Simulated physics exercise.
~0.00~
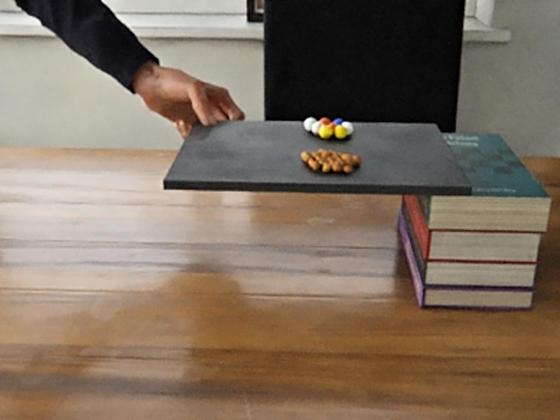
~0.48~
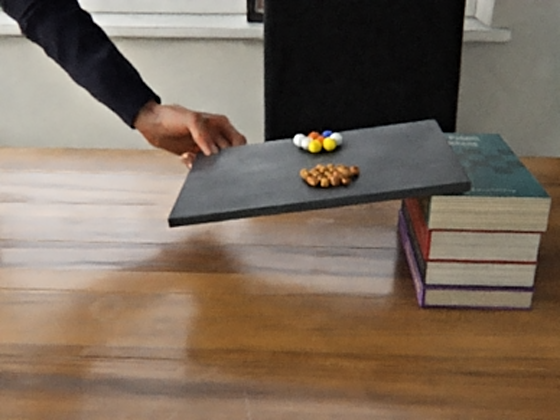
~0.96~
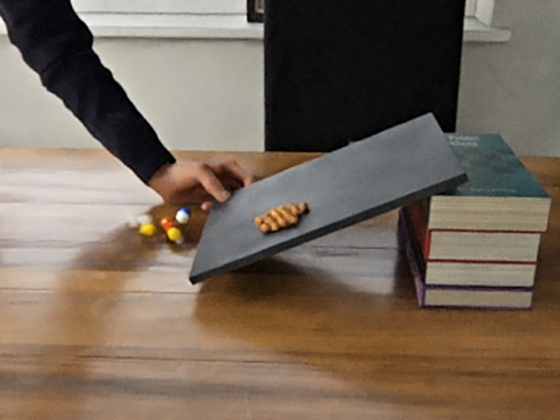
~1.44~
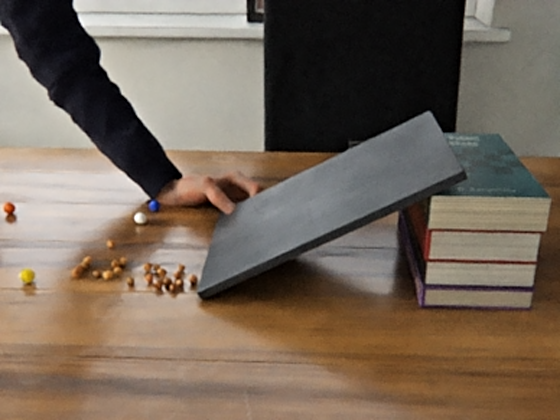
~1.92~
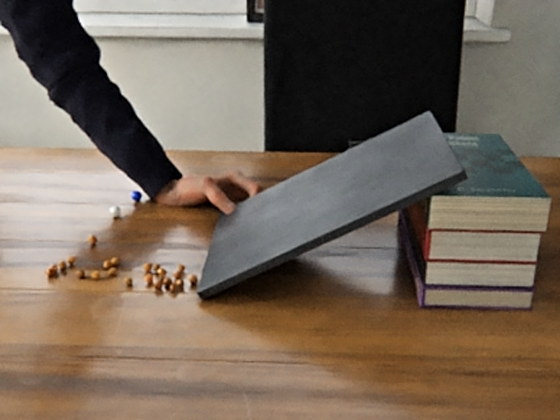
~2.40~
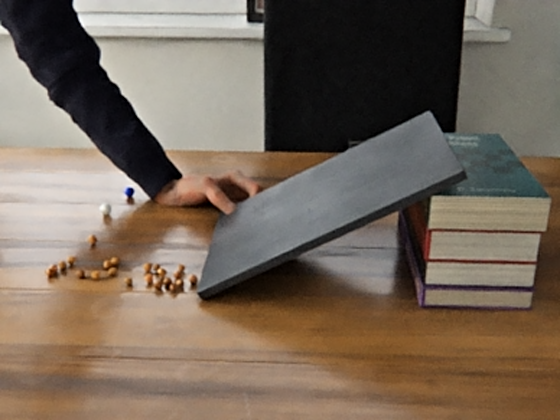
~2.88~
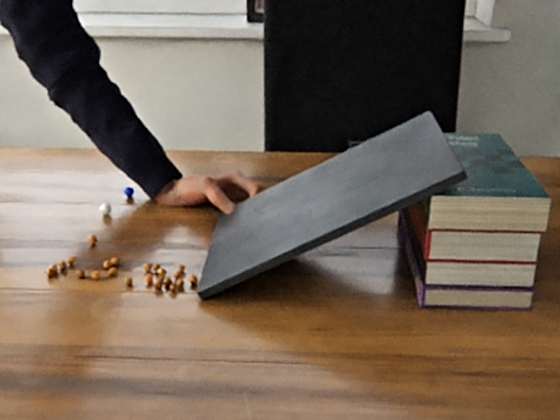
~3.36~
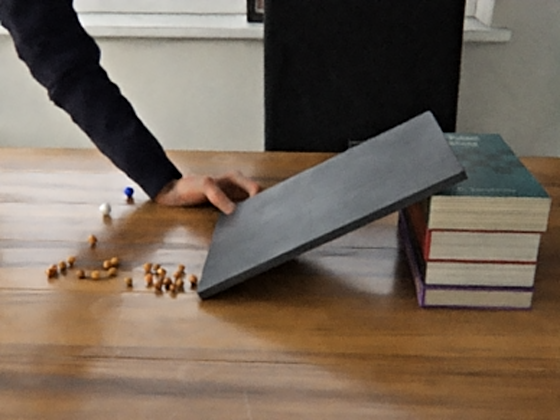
A hand lowered the left end of a dark board propped on books, and colorful marbles rolled off first, followed by small brown pieces, which stopped near the foot while most marbles left view and a blue and a white one remained behind them.
